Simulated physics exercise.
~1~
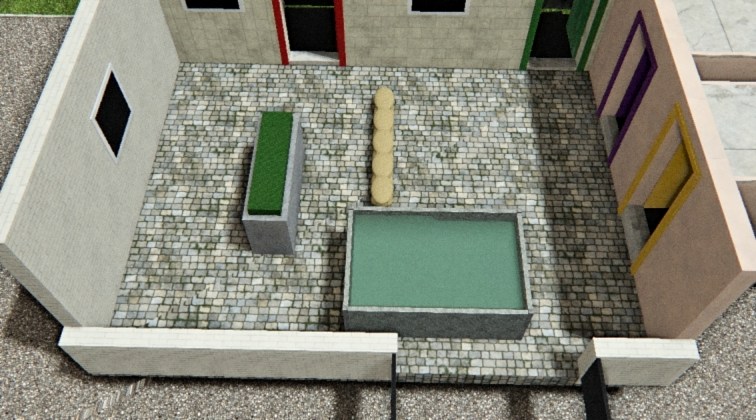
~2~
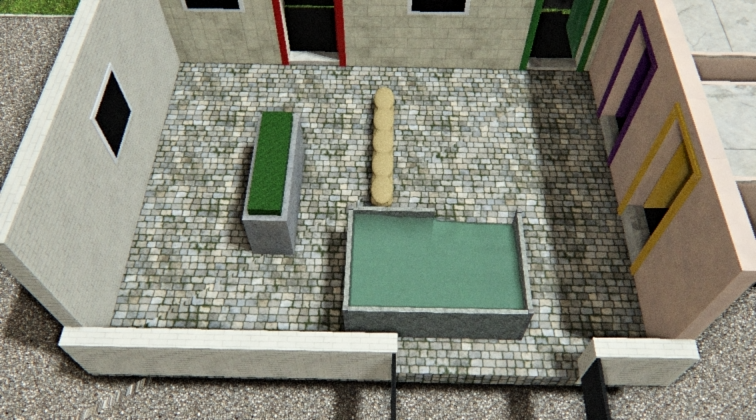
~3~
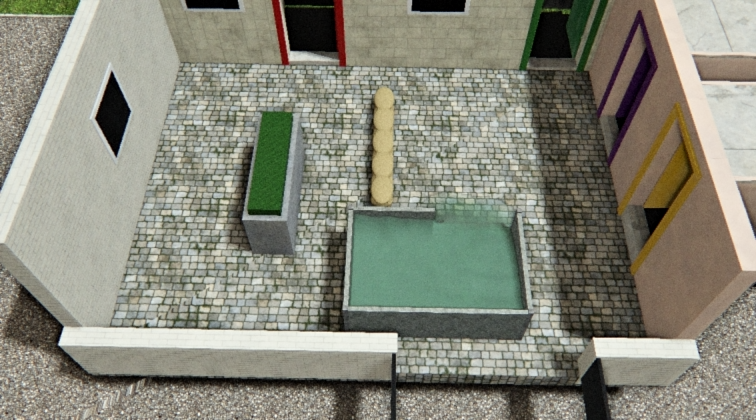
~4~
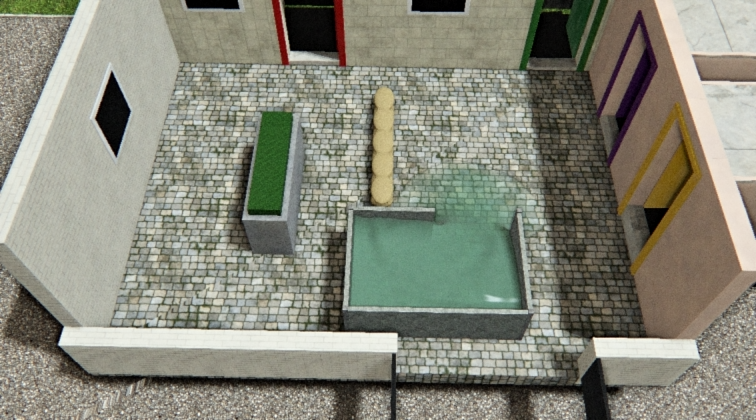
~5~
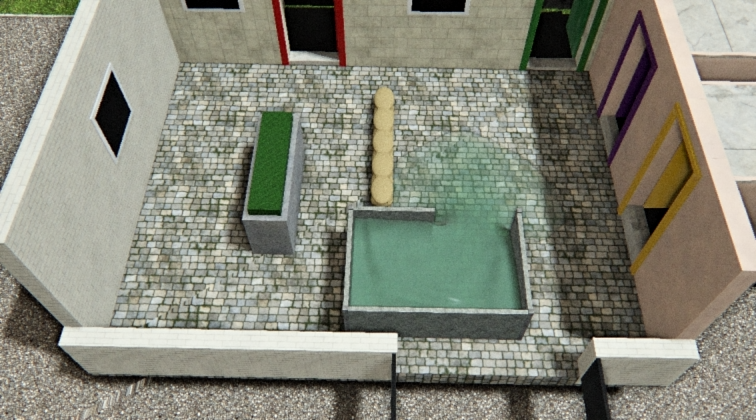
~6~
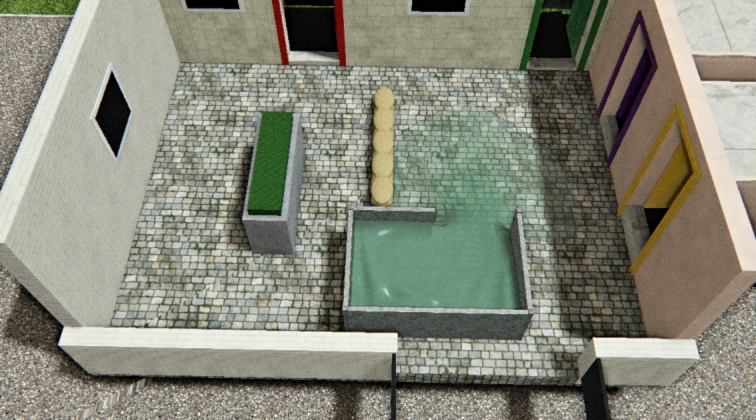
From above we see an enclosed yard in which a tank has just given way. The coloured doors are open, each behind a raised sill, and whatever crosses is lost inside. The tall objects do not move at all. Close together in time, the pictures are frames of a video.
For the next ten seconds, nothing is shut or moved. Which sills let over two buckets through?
As I see it, purple door: Past the limit, yellow door: Inside the limit, green door: Past the limit, red door: Inside the limit.
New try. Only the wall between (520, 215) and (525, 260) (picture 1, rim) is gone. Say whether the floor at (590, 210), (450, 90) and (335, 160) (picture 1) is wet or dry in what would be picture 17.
Following the listed order, the three come out reached by the spill, not reached and not reached.
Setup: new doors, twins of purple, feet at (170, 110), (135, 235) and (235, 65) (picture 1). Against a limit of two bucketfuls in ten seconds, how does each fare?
Stays below the line; stays below the line; stays below the line.
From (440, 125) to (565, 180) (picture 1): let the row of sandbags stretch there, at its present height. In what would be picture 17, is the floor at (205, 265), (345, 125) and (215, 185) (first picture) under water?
In order - unaffected; swamped; unaffected.
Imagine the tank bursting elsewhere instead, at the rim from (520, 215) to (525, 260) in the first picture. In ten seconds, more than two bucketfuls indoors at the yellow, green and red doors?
Result - yellow door: Beyond the limit; green door: Beyond the limit; red door: Within bounds.
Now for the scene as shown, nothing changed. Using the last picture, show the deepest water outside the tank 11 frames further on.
About at (587, 85).
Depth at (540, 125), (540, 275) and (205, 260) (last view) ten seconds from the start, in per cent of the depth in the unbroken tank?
Going place by place: 12 %, 8 % and 4 %.
A moment on, water covers 30 % of the floor; the purple door wet at the sill, nothing in, the yellow door not reached, the green door wet at the sill, nothing in, the red door not reached.
Next, water covers 35 % of the floor; the purple door under two buckets in, the yellow door wet at the sill, nothing in, the green door over two buckets in, the red door wet at the sill, nothing in.
Then, water covers 50 % of the floor; the purple door over two buckets in, the yellow door wet at the sill, nothing in, the green door far over two buckets in, the red door wet at the sill, nothing in.
Later, water covers 65 % of the floor; the purple door far over two buckets in, the yellow door wet at the sill, nothing in, the green door far over two buckets in, the red door wet at the sill, nothing in.
In the end, water covers 85 % of the floor; the purple door far over two buckets in, the yellow door wet at the sill, nothing in, the green door far over two buckets in, the red door wet at the sill, nothing in.
